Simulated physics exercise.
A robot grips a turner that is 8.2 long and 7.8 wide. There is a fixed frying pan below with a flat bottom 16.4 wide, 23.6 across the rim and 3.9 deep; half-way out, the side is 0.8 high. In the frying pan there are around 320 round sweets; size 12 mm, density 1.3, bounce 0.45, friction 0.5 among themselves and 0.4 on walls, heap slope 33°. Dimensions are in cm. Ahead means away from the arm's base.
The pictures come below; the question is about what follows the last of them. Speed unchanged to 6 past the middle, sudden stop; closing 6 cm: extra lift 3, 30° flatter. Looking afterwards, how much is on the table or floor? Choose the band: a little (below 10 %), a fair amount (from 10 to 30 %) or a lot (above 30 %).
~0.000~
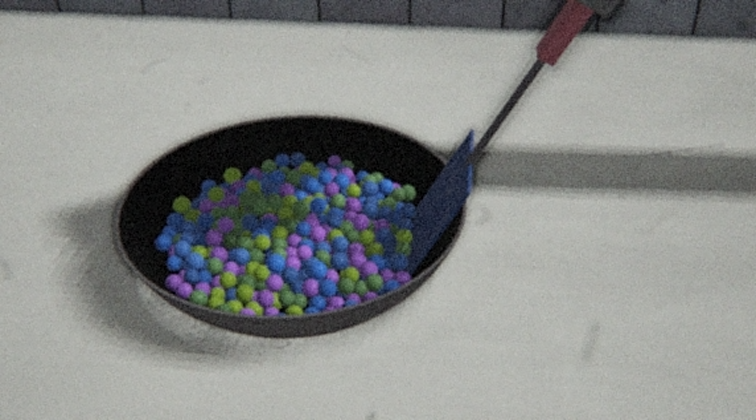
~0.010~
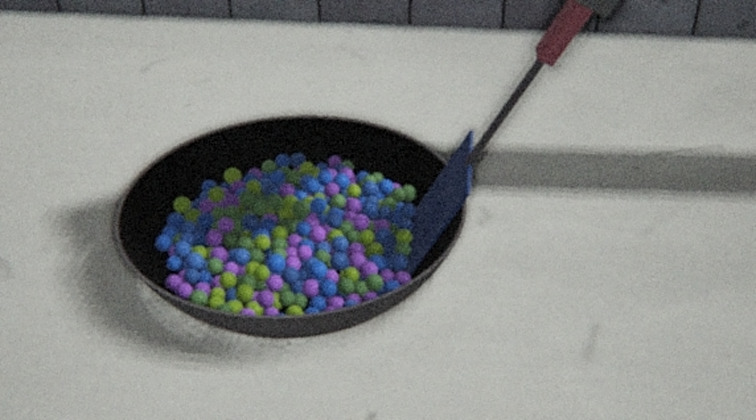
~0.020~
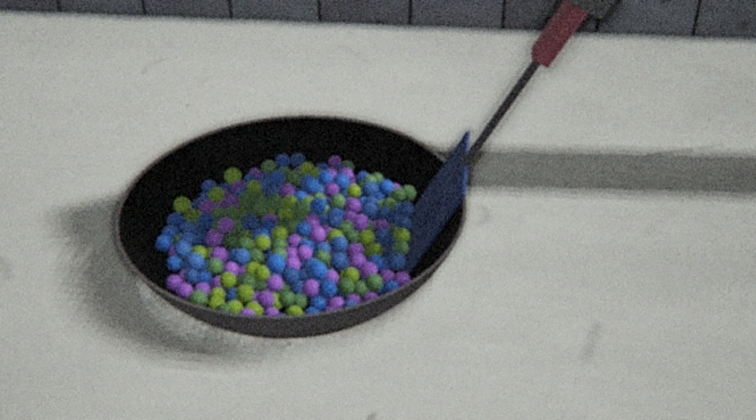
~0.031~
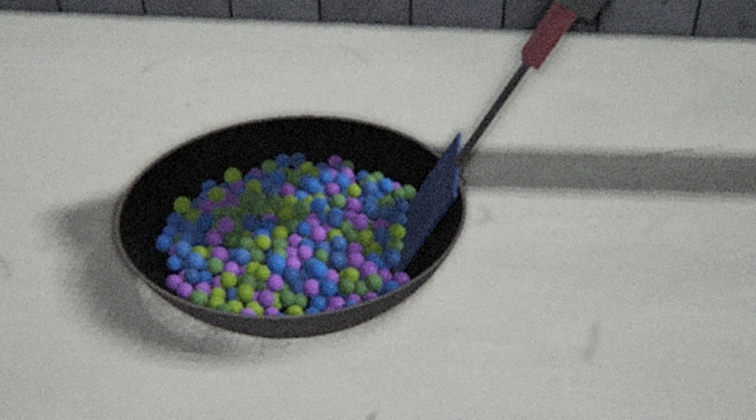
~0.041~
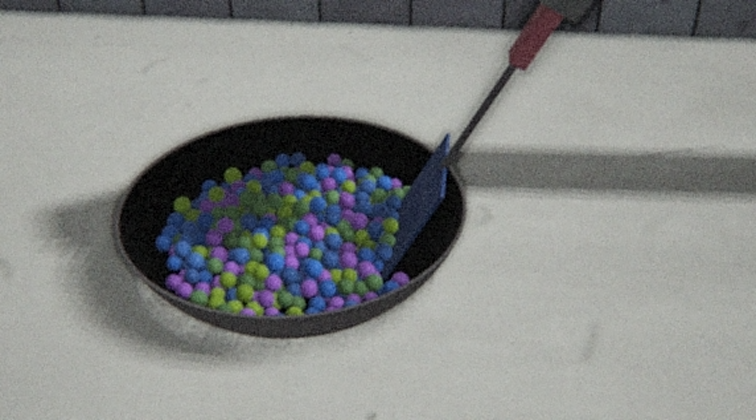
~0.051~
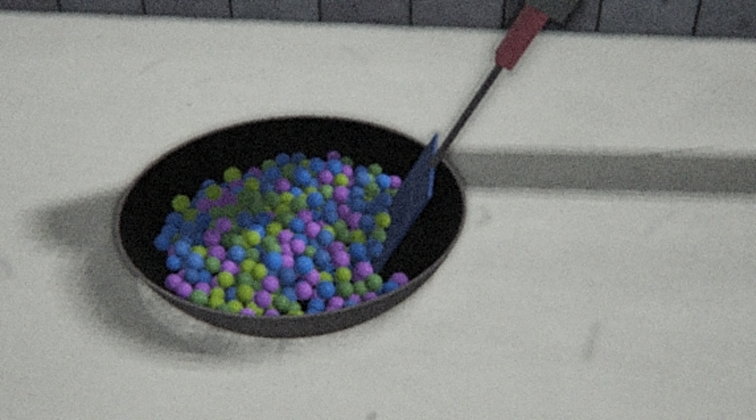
It is a little, below 10 %.
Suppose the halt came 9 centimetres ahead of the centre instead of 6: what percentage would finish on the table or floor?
I'd expect close to 30 per cent then.
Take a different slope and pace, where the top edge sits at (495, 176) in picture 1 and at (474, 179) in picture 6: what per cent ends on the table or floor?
Near 0 in a hundred.
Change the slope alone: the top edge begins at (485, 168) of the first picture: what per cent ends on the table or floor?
Some 5 per cent.
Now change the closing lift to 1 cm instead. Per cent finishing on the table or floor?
Result: Approx. 0 %.
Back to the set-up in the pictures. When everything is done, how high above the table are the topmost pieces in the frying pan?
It reaches around 5.0 cm.
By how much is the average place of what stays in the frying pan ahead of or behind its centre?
Forward offset: Roughly 4.0 cm.
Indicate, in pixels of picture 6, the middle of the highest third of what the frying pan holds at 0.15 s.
About pixel (247, 207).
By 0.10 s, sloping 62°, highest piece 5 above the table; 322 in the frying pan.
By 0.15 s, sloping 50°, highest piece 5 above the table; 322 in the frying pan.
By 0.38 s, sloping 32°, highest piece 5 above the table; 309 in the frying pan, 11 on the table or floor, 2 on the blade or in flight.
By 1.43 s, sloping 32°, highest piece 5 above the table; 308 in the frying pan, 14 on the table or floor.
Final count, 308 in the frying pan, 14 on the table or floor. That is 4 % on the table or floor.
